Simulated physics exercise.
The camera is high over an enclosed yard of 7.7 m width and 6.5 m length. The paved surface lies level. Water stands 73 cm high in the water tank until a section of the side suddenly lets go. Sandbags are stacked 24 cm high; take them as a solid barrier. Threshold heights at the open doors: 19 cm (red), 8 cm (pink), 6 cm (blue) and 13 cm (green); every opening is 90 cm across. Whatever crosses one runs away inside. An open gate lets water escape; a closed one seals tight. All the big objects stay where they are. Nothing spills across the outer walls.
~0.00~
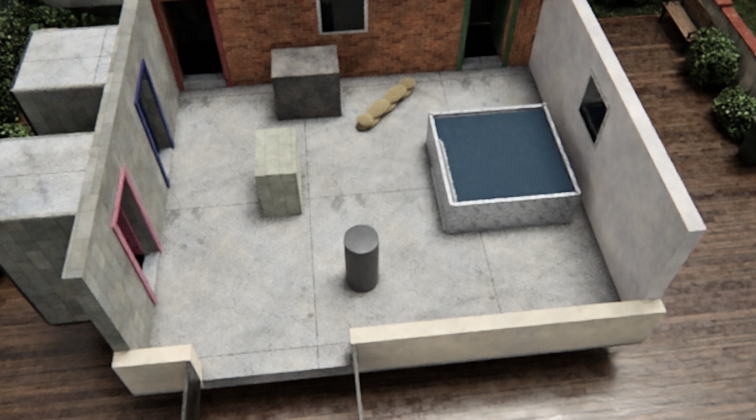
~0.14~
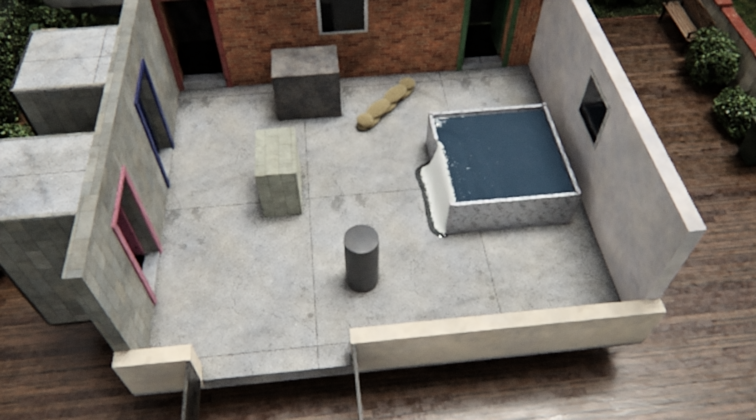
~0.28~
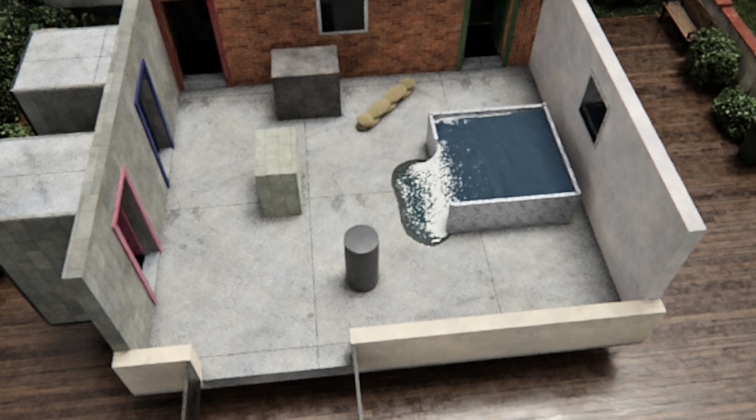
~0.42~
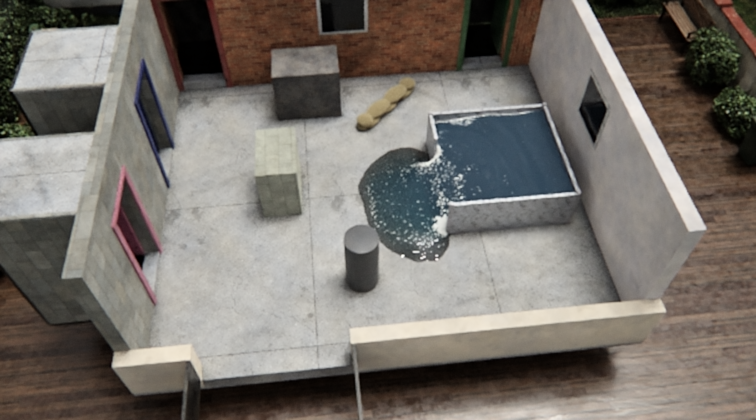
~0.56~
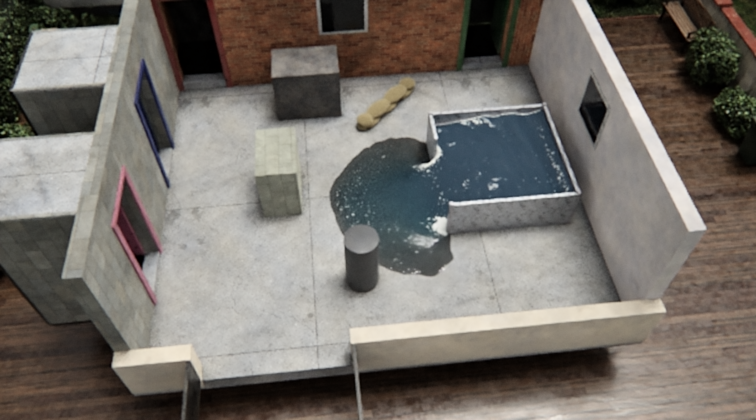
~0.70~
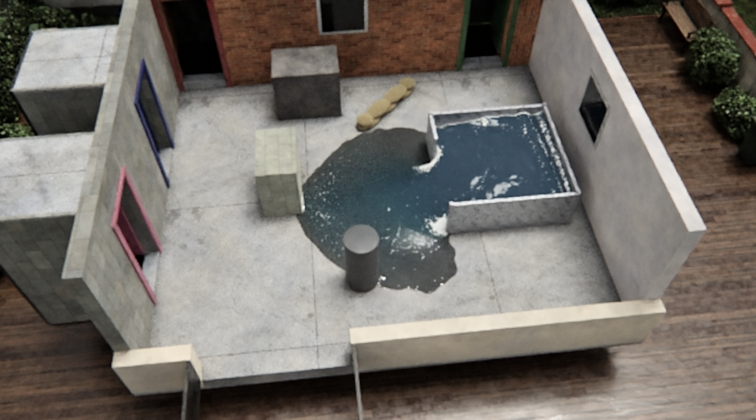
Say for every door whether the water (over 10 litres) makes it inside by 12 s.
Within that time: At the red door it stays under the limit; at the pink door it goes over the limit; at the blue door it goes over the limit; at the green door it does not reach the limit.
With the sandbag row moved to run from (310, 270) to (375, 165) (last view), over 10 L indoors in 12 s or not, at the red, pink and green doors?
Against that limit: Red under, pink past it, green below.
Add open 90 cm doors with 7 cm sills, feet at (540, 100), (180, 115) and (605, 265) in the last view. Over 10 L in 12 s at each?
In that order: Under, over, under.
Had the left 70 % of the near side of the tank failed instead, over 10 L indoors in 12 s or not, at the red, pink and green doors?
Against that limit: Red under, pink past it, green below.
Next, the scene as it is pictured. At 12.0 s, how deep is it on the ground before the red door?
Some 7.0 cm.
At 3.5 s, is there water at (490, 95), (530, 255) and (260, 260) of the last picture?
In turn: Still dry, still dry, wet.
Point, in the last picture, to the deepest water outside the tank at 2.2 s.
Near (314, 201).
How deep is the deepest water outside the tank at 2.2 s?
About 36 cm.
After 1.4 s water covers 30 % of the floor and is deepest (38 cm) near (304, 202); red door not reached, pink door not reached, blue door not reached, green door not reached.
After 2.2 s water covers 45 % of the floor and is deepest (36 cm) near (314, 201); red door not reached, pink door 16 cm at the sill, 41 L in, blue door not reached, green door not reached.
After 3.5 s water covers 60 % of the floor and is deepest (30 cm) near (147, 371); red door 15 cm at the sill, 0 L in, pink door 23 cm at the sill, 169 L in, blue door 5 cm at the sill, 0 L in, green door not reached.
After 7.0 s water covers 80 % of the floor and is deepest (12 cm) near (168, 191); red door 11 cm at the sill, 0 L in, pink door 10 cm at the sill, 268 L in, blue door 11 cm at the sill, 41 L in, green door 1 cm at the sill, 0 L in.
After 12.0 s water covers 95 % of the floor and is deepest (11 cm) near (340, 82); red door 7 cm at the sill, 0 L in, pink door 6 cm at the sill, 274 L in, blue door 8 cm at the sill, 69 L in, green door 2 cm at the sill, 0 L in.
